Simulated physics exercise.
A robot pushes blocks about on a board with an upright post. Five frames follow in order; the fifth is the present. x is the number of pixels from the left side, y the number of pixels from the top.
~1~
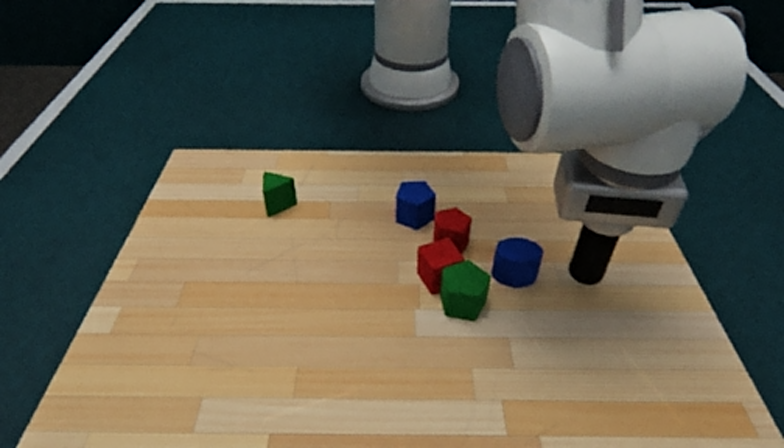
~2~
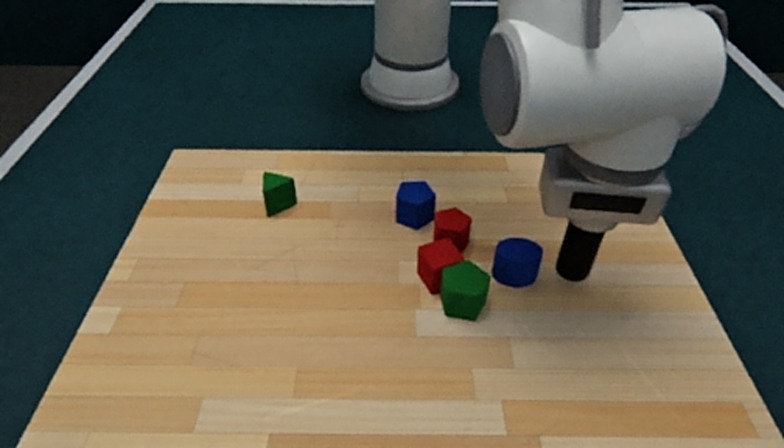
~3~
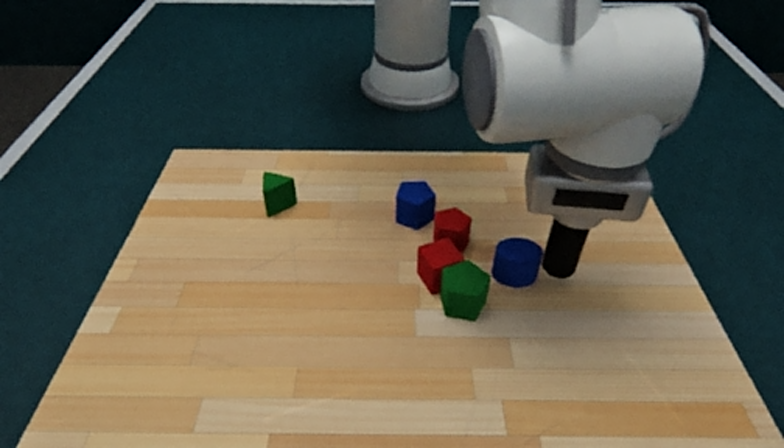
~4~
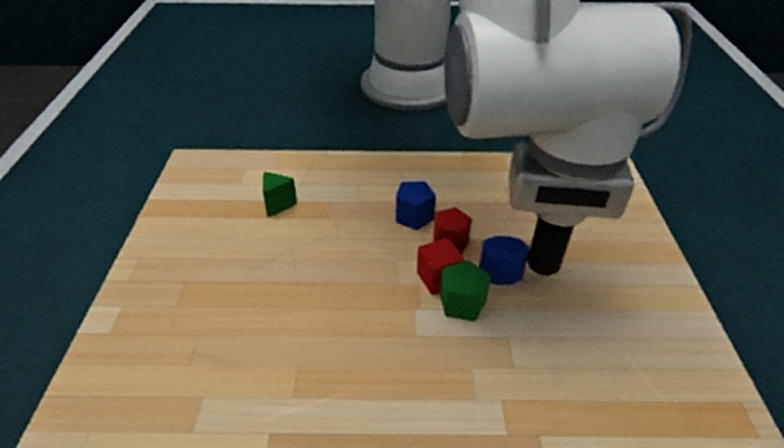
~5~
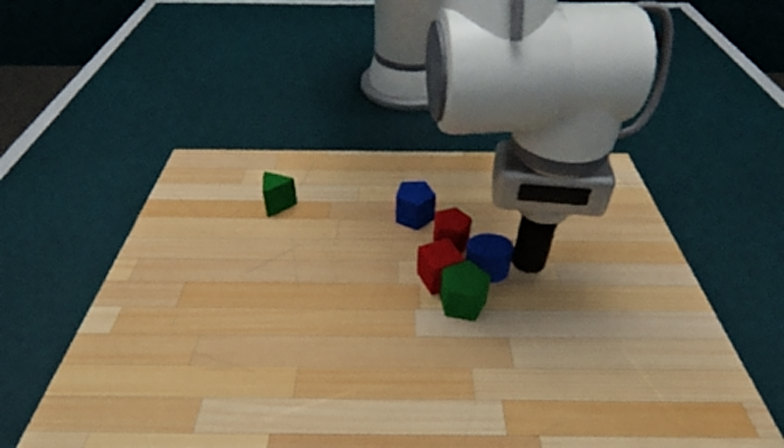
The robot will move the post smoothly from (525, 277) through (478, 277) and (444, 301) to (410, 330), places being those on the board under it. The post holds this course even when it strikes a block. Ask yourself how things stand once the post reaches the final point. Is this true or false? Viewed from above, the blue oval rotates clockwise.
The statement is correct.
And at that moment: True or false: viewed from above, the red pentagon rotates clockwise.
That is true.
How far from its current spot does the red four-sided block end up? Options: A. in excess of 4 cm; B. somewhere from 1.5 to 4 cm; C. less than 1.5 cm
B - somewhere from 1.5 to 4 cm.
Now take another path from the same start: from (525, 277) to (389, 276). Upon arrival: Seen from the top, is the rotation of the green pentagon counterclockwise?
In short: Yes.
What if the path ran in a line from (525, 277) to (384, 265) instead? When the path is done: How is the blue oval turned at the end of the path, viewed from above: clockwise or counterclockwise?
Viewed from overhead, the blue oval winds up turned clockwise.
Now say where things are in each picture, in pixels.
Tip of the post at (585, 274), middles of tops, red four-sided block at (441, 252), red pentagon at (453, 219), green pentagon at (466, 278), blue oval at (520, 249), in the first frame.
Post at (572, 271), nothing pushed, in the second frame.
Post at (558, 268), nothing pushed, in the third frame.
Post at (543, 265), blue oval at (506, 247), in the fourth frame.
Post at (528, 263), red four-sided block at (441, 252), red pentagon at (453, 219), green pentagon at (466, 278), blue oval at (491, 245), in the fifth frame.
The first path, step by step. One third of the way, post at (479, 264); red four-sided block at (418, 256), turned 35° anticlockwise; red pentagon at (444, 213), turned 40° clockwise; blue oval at (444, 239), turned 25° clockwise.
Two thirds of the way, post at (445, 288); red four-sided block at (414, 257), turned 35° anticlockwise; red pentagon at (444, 213), turned 45° clockwise; green pentagon at (451, 307), turned 55° anticlockwise; blue oval at (436, 238), turned 45° clockwise.
At the end, post at (411, 316); red four-sided block at (414, 257), turned 35° anticlockwise; red pentagon at (444, 213), turned 45° clockwise; green pentagon at (446, 326), turned 90° anticlockwise; blue oval at (436, 238), turned 45° clockwise.
